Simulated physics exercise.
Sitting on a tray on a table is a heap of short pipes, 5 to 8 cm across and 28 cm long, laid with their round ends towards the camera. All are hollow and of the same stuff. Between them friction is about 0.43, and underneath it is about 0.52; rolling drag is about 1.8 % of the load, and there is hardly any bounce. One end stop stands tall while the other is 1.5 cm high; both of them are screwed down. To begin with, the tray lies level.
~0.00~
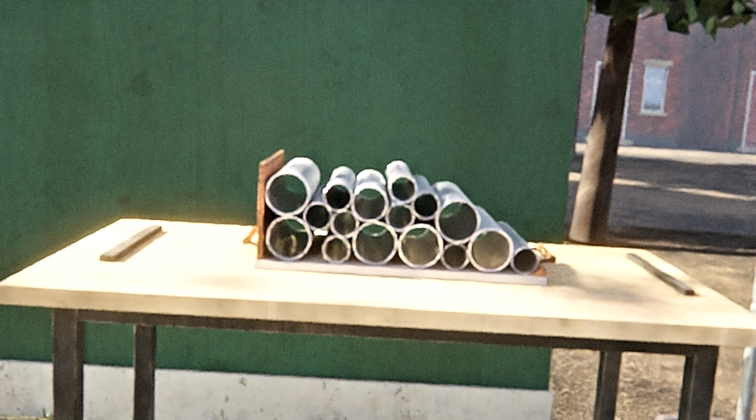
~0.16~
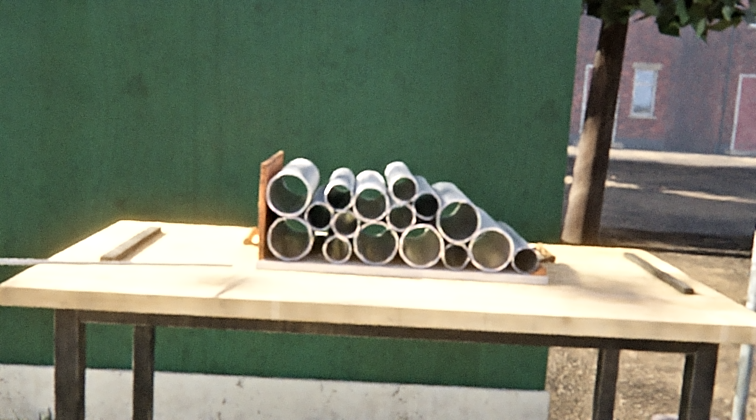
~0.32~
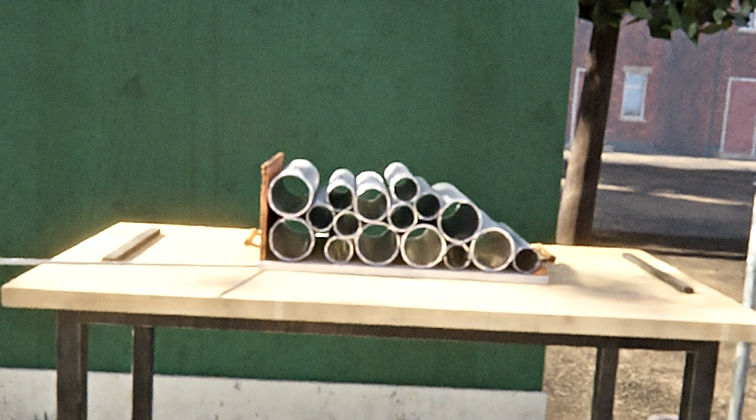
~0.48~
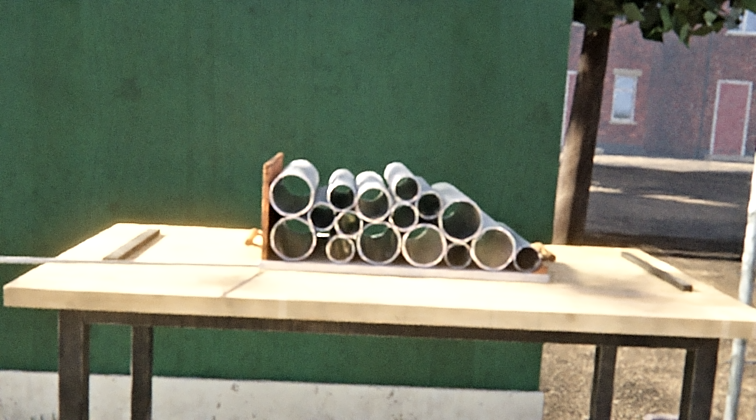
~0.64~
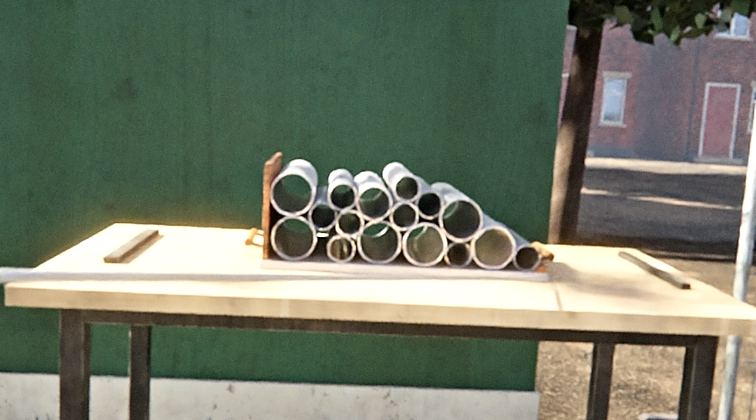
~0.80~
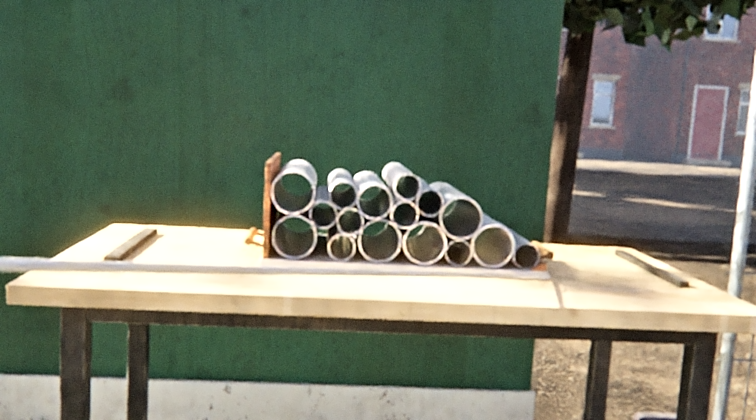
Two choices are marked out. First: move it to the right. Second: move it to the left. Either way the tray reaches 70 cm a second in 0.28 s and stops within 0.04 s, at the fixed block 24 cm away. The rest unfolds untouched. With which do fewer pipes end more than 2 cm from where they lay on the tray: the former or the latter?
Gentler: The latter.
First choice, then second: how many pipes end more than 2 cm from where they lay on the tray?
Well, the first one gives 15 and the second one gives 1.
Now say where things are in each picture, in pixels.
In the first frame, 16 pipes, 7 on the base, highest (403, 189); left tall panel (17 cm) (261, 203); right wedge (1.5 cm) (544, 269); blocks (109, 254) and (687, 287).
Nothing has moved, the pointer shows the first choice, at the left end, in the second frame.
Nothing has moved, the pointer shows the first choice, at the left end; bottom ones (291, 239) (339, 250) (378, 244) (423, 247) (457, 257) (493, 250) (527, 260), in the third frame.
Nothing has moved, the pointer shows the first choice, at the left end, in the fourth frame.
Nothing has moved, the pointer shows the second choice, at the right end, in the fifth frame.
Nothing has moved, the pointer shows the second choice, at the right end, in the sixth frame.
First choice, 0.64 s in, tray 24 cm along; 15 now displaced over 2 cm; 1 over the right wedge; the one last seen at (323, 215) 3.3 cm right and 2.3 cm down (moves measured on the tray).
First choice, at rest by 1.3 s, 15 moved over 2 cm; 1 over the right wedge; the one last seen at (323, 215) 1 cm right and 6 cm down; top of the pile 16 cm high, from 17 cm.
Second choice, 0.64 s in, tray 24 cm along; 1 now displaced over 2 cm; the one last seen at (342, 248) 2.6 cm left.
Second choice, at rest by 1.4 s, 1 moved over 2 cm; not one over the end stops; the one last seen at (342, 248) 2.7 cm left; top of the pile 17 cm high, from 17 cm.
